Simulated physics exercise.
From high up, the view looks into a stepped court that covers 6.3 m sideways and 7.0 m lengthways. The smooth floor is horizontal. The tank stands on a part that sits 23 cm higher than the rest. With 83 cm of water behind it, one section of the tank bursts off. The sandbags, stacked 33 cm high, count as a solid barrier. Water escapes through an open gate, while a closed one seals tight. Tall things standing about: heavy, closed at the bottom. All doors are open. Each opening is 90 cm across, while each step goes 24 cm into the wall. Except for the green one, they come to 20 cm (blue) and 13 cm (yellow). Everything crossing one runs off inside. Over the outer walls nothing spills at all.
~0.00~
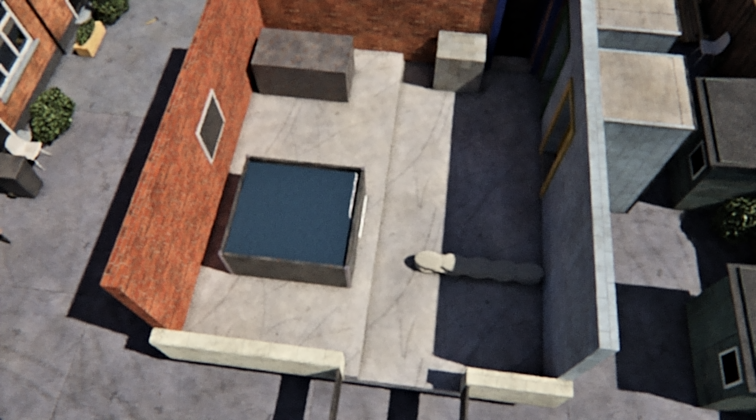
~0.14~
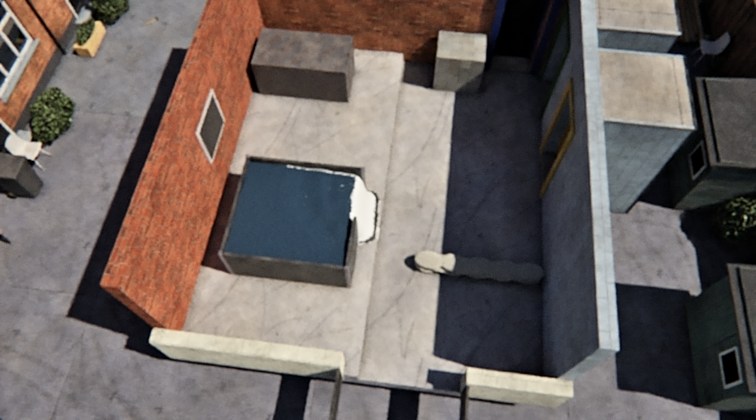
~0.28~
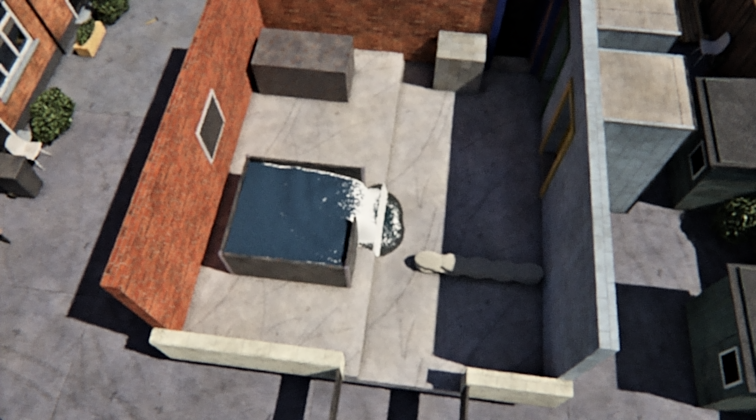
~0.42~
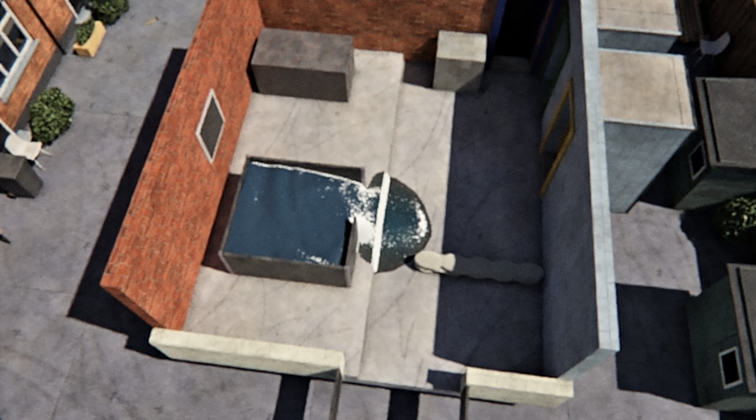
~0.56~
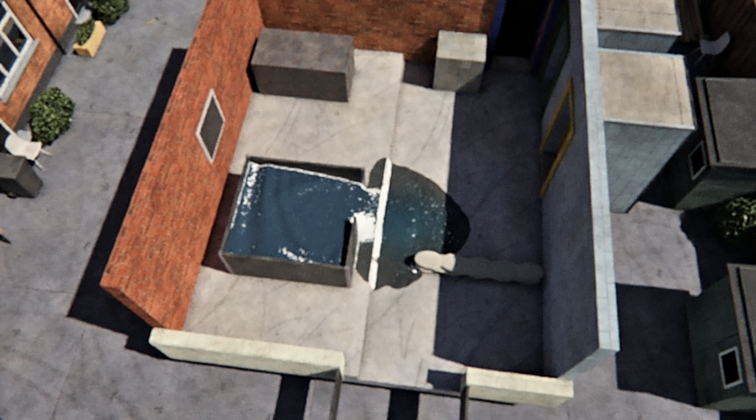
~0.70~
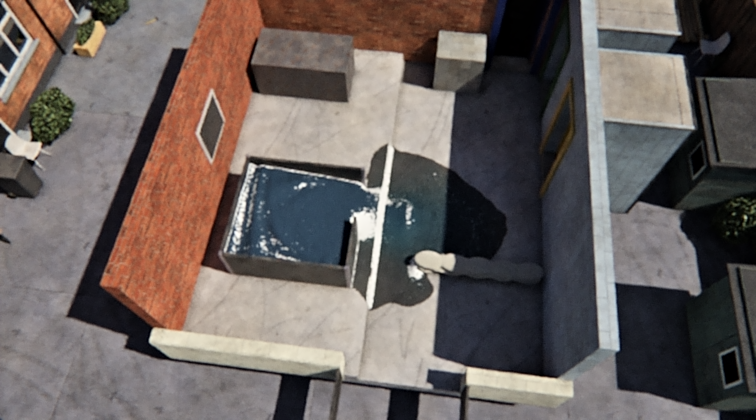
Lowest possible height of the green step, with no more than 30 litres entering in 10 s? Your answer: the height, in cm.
I would say 24 cm.
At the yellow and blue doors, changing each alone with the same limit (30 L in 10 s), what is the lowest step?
Some 22 cm for yellow, some 27 cm for blue.
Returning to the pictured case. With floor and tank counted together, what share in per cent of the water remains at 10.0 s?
Something near 78 out of a hundred parts.
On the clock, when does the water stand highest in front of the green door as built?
The level tops out around 5.0 s.
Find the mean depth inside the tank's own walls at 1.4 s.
Average depth: Approx. 57 cm.
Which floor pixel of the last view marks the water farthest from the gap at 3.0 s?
Near pixel (534, 78).
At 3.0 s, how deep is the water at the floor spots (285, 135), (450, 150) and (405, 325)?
Close to 0, 2 and 1 cm deep.
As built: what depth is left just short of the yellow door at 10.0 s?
Roughly 12.5 cm deep.
After 1.4 s water covers 30 % of the floor, deepest (44 cm) near (368, 211); it has not reached the green door.
After 3.0 s water covers 40 % of the floor, deepest (35 cm) near (505, 257); 12 cm at the green door, 12 litres in over its 7 cm step.
After 10.0 s water covers 55 % of the floor, deepest (19 cm) near (438, 258); 15 cm at the green door, 370 litres in over its 7 cm step.
At the green door as built, the water arrived by 1.9 s and peaked near 25 cm at 5.2 s.
Run again over the same 10 s with other heights there, 64 litres in over 20 cm, 10 litres over 27.5 cm. The limit of 30 litres is kept from about 24 cm up.
